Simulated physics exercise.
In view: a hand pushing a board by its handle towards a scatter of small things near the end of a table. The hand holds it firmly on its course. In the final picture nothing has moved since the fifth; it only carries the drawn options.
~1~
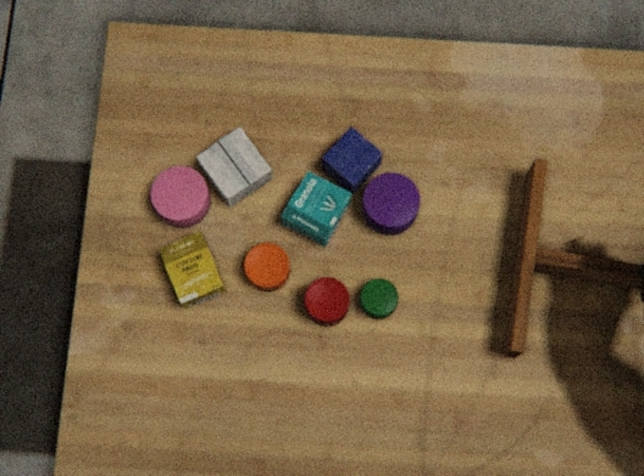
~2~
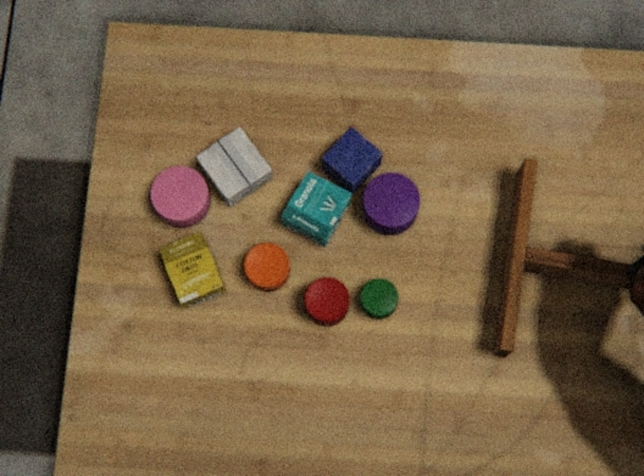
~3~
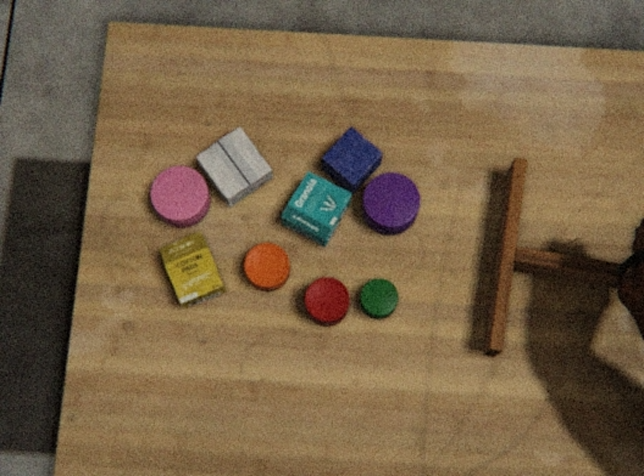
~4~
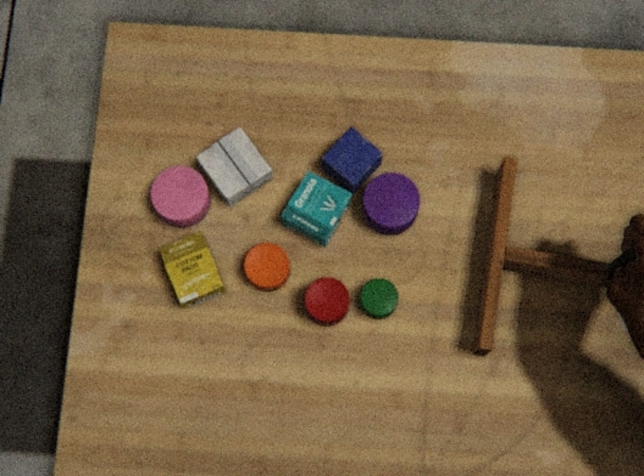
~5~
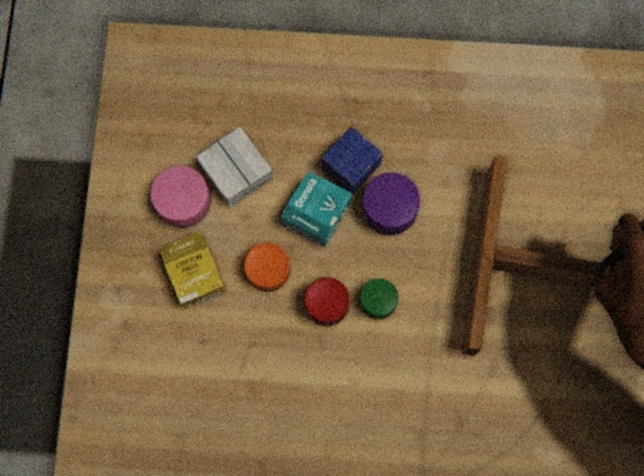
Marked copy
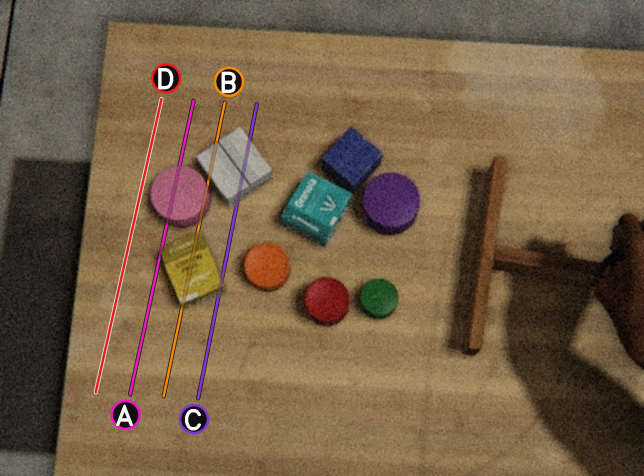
A hand pushed a wooden board by its handle a short way left across a table, toward a cluster of colourful round pieces and small boxes, which all stayed still.
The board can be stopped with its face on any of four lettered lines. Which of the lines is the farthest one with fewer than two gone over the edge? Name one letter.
No second one falls up to A.
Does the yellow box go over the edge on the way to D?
Yes.
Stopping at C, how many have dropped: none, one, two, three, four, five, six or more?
In all, none.
On the marked copy, A at (163, 242); B at (195, 244); C at (229, 246); D at (130, 240).
Taking A. A third of the way, board (371, 244); blue block (338, 148); red tub (299, 302).
Two thirds of the way, board (252, 237); yellow box (139, 274); pink tin (161, 186).
When it is over, board (162, 232); yellow box over the edge; pink tin (95, 162); one fallen.
As for the rest, B is within the limit but short; C is within the limit but short; D drops three.
